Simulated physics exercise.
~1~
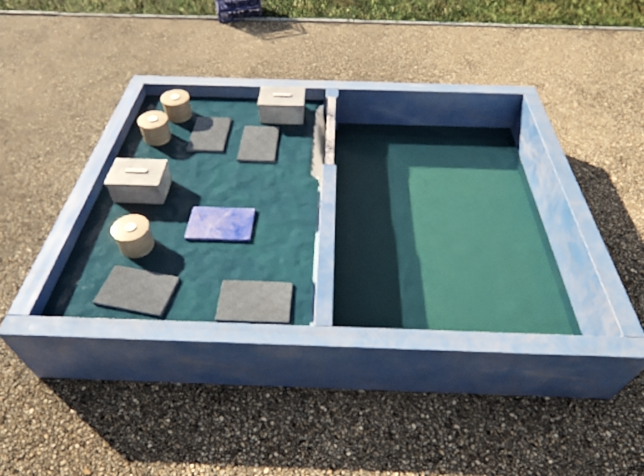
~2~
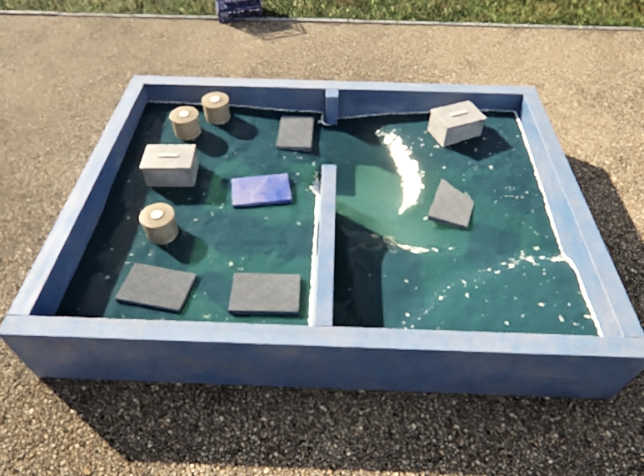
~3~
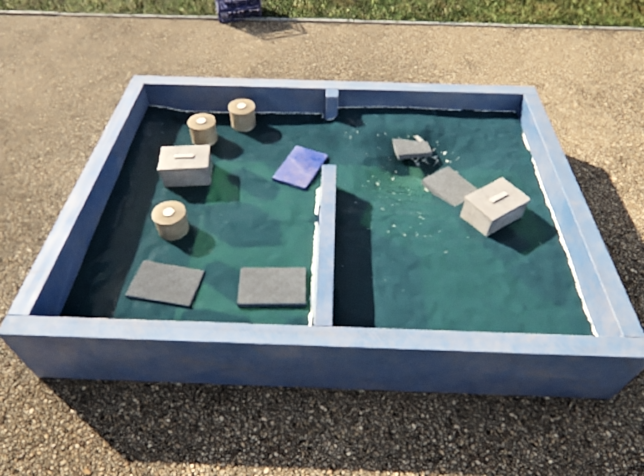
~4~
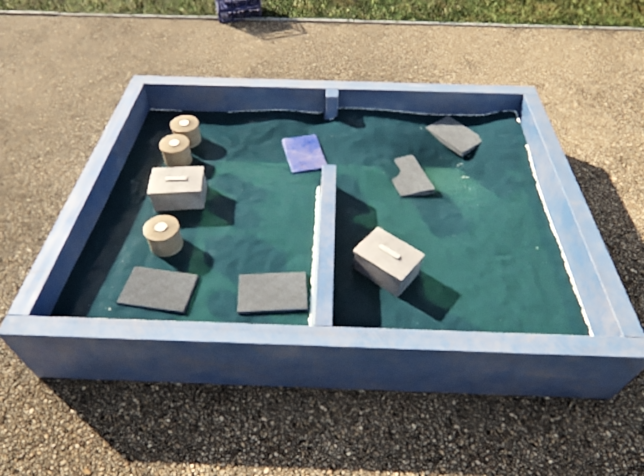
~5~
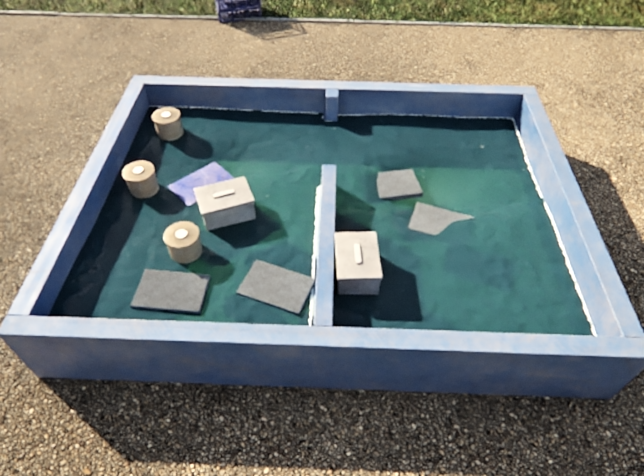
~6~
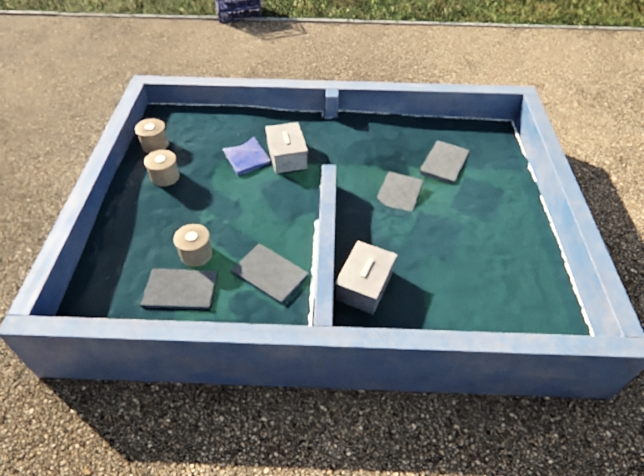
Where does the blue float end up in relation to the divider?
It falls short of the divider, still floating in the left basin beside a pale box.
